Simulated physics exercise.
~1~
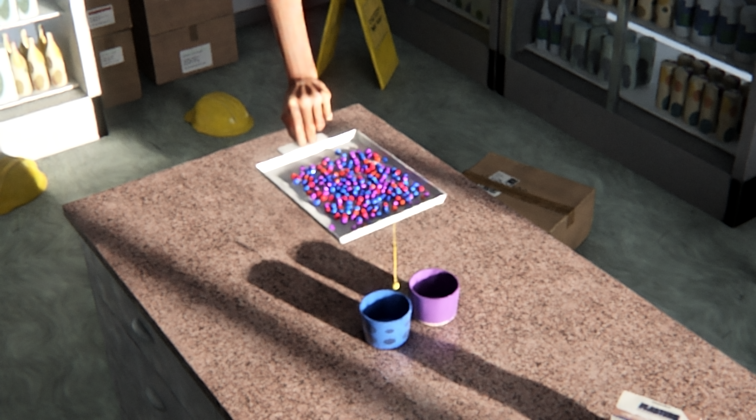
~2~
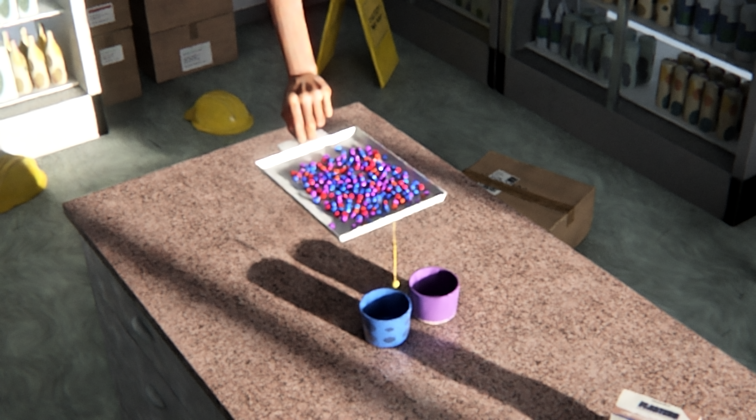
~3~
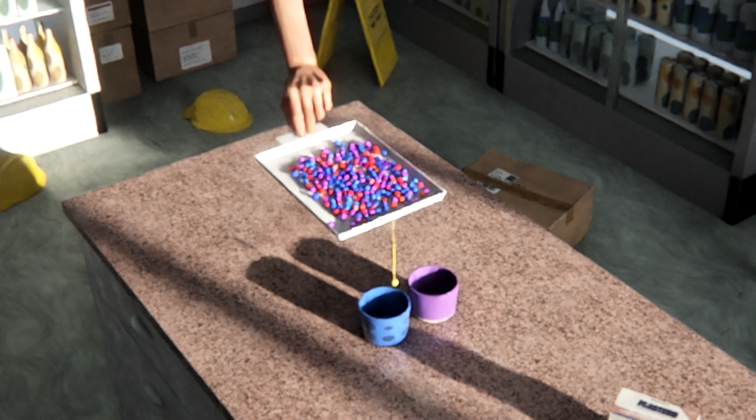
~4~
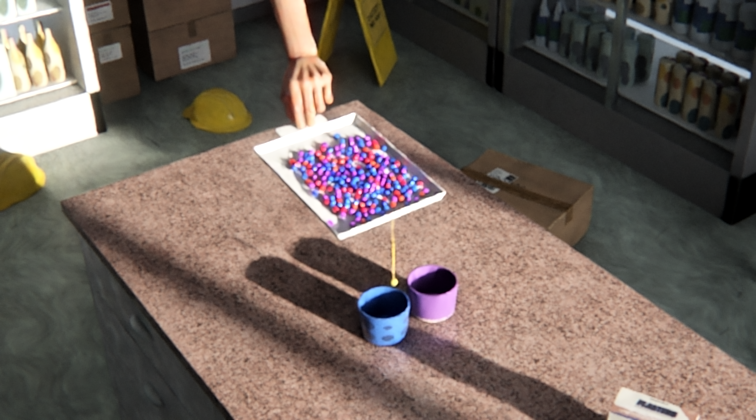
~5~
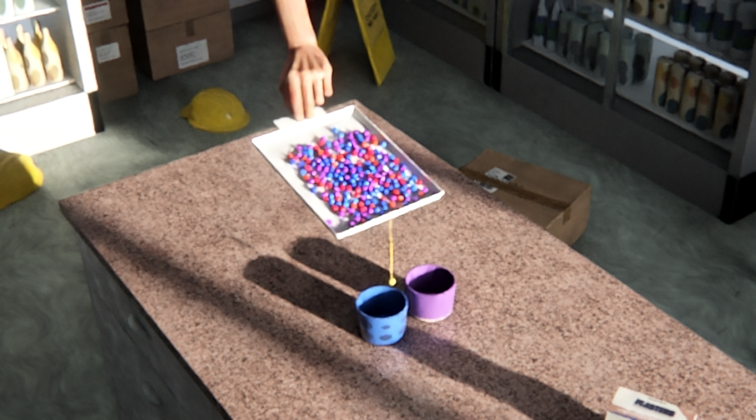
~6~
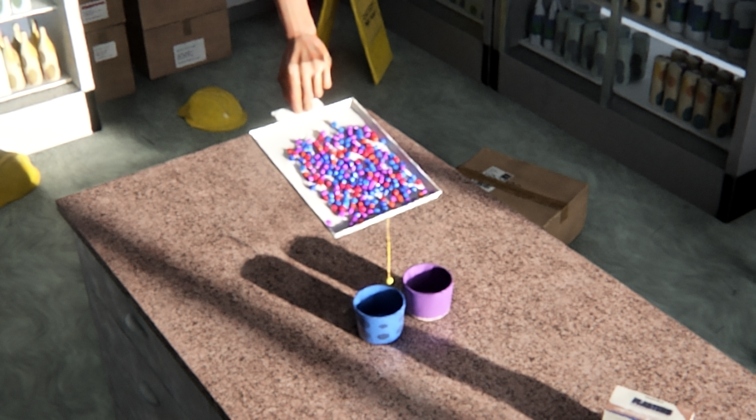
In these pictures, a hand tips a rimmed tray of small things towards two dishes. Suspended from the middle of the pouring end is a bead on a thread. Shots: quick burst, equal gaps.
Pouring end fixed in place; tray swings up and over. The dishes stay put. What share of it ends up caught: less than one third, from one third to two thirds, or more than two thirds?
Lands in the middle range.
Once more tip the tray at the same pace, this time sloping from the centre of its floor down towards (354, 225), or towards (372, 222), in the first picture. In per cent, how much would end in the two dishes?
Around 20 percent for the first aim and around 30 percent for the second.
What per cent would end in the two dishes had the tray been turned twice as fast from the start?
Roughly 20 %.
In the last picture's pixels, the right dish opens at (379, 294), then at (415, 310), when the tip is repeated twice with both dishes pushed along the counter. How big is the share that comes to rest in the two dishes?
Respectively 0 percent and 40 percent.
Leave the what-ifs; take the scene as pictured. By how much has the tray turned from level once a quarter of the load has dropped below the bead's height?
Reading: Some 65°.
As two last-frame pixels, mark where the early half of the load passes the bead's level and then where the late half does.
For the early half I get (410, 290), and for the late half (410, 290).
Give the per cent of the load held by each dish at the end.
Left dish: 20; right dish: 20 percent.
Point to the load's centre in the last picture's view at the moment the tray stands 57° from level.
Mark it at roughly (394, 208) in the final frame.
Soon after the last picture, tray tipped steeply; most on the tray; a small part in the left dish; a stray few in the right dish; a stray few outside both; about a quarter in the air.
A little later, tray tipped right over; about a quarter in the left dish; about a quarter in the right dish; about half outside both; a small part in the air.
Later still, tray tipped past a quarter turn; about a quarter in the left dish; about a quarter in the right dish; about half outside both.
By the end, tray tipped past a quarter turn; about a quarter in the left dish; about a quarter in the right dish; about half outside both.
